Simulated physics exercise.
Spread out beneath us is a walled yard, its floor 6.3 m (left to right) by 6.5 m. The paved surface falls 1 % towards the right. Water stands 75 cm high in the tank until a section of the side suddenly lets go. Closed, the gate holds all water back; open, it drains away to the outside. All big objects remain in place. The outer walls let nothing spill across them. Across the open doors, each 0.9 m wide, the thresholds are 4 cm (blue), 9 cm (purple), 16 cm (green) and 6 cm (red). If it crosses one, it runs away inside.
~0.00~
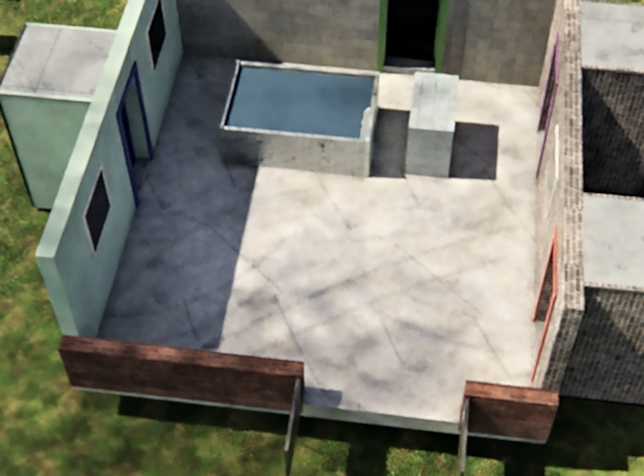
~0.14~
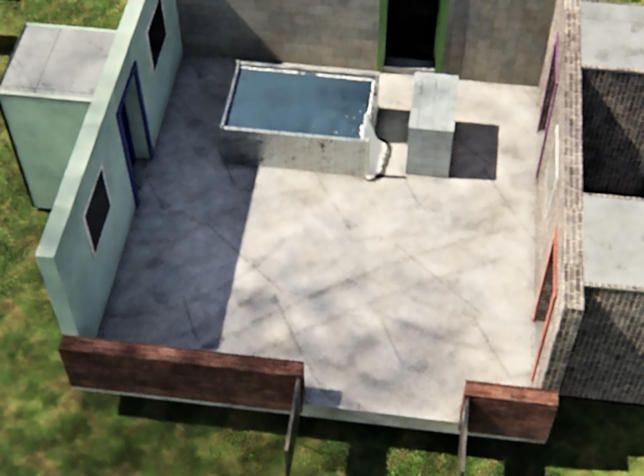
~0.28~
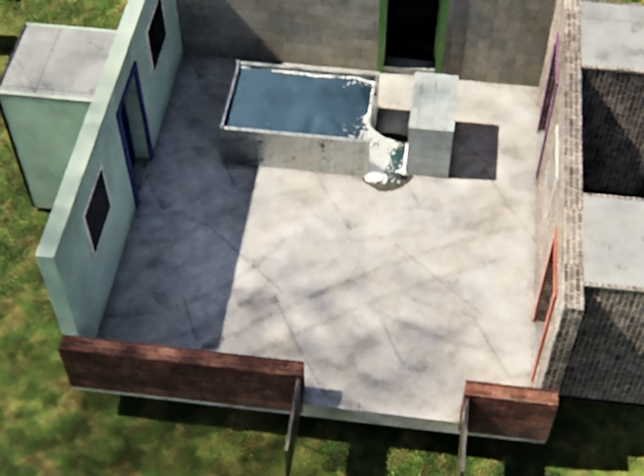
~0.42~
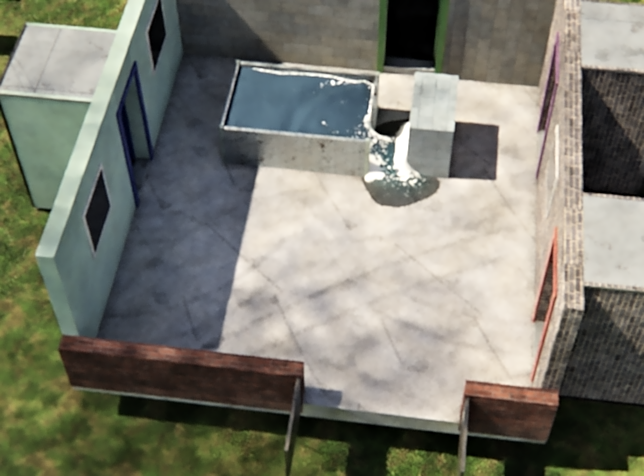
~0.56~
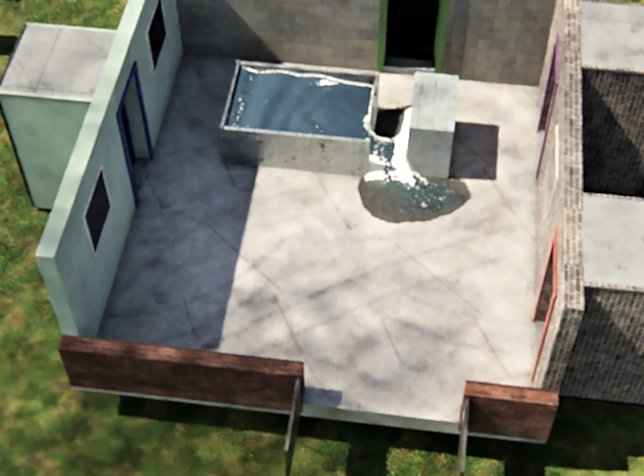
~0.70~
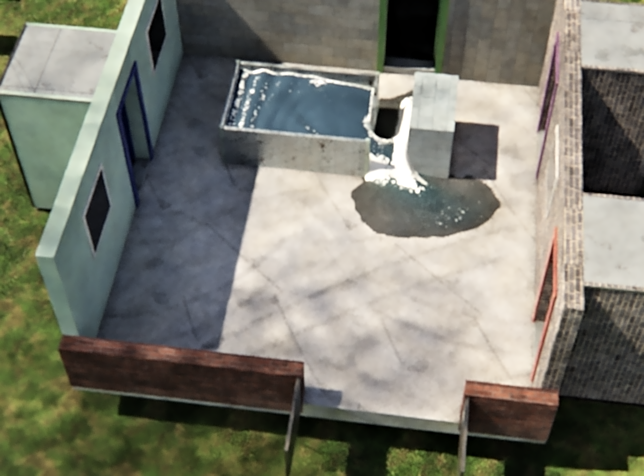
In a walled, paved yard with grass outside, still water in a raised tank begins pouring from its right end beside a pale block, and the surface ripples as a dark, foaming puddle spreads forward and right across the floor.
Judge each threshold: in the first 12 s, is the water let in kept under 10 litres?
Verdicts: Blue door, kept under; purple door, kept under; green door, not kept under; red door, not kept under.
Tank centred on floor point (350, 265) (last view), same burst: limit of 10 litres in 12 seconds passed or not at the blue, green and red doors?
Compared with that limit, blue falls short, green falls short and red overshoots.
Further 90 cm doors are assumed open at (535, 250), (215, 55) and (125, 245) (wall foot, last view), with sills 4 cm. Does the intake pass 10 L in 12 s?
Per doorway, in order: Sufficient / sufficient / insufficient.
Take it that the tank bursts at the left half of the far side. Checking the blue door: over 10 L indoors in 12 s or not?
Then blue does not exceed it.
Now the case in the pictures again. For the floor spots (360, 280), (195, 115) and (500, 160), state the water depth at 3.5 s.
First spot near 2 cm, second near 0 cm, third near 2 cm.
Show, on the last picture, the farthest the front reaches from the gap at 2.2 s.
At about (530, 415).
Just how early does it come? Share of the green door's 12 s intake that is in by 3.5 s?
About 80%.
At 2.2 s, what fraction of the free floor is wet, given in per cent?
45 %.
After 1.4 s water covers 25 % of the floor and is deepest (57 cm) near (404, 161); blue door not reached, purple door not reached, green door 25 cm at the sill, 2 L in, red door not reached.
After 2.2 s water covers 45 % of the floor and is deepest (46 cm) near (404, 161); blue door not reached, purple door 2 cm at the sill, 0 L in, green door 26 cm at the sill, 49 L in, red door 11 cm at the sill, 3 L in.
After 3.5 s water covers 55 % of the floor and is deepest (34 cm) near (404, 161); blue door not reached, purple door 7 cm at the sill, 0 L in, green door 19 cm at the sill, 102 L in, red door 11 cm at the sill, 18 L in.
After 7.0 s water covers 75 % of the floor and is deepest (19 cm) near (404, 161); blue door 2 cm at the sill, 0 L in, purple door 8 cm at the sill, 1 L in, green door 13 cm at the sill, 124 L in, red door 11 cm at the sill, 77 L in.
After 12.0 s water covers 95 % of the floor and is deepest (10 cm) near (530, 415); blue door 2 cm at the sill, 0 L in, purple door 4 cm at the sill, 1 L in, green door 7 cm at the sill, 125 L in, red door 8 cm at the sill, 114 L in.
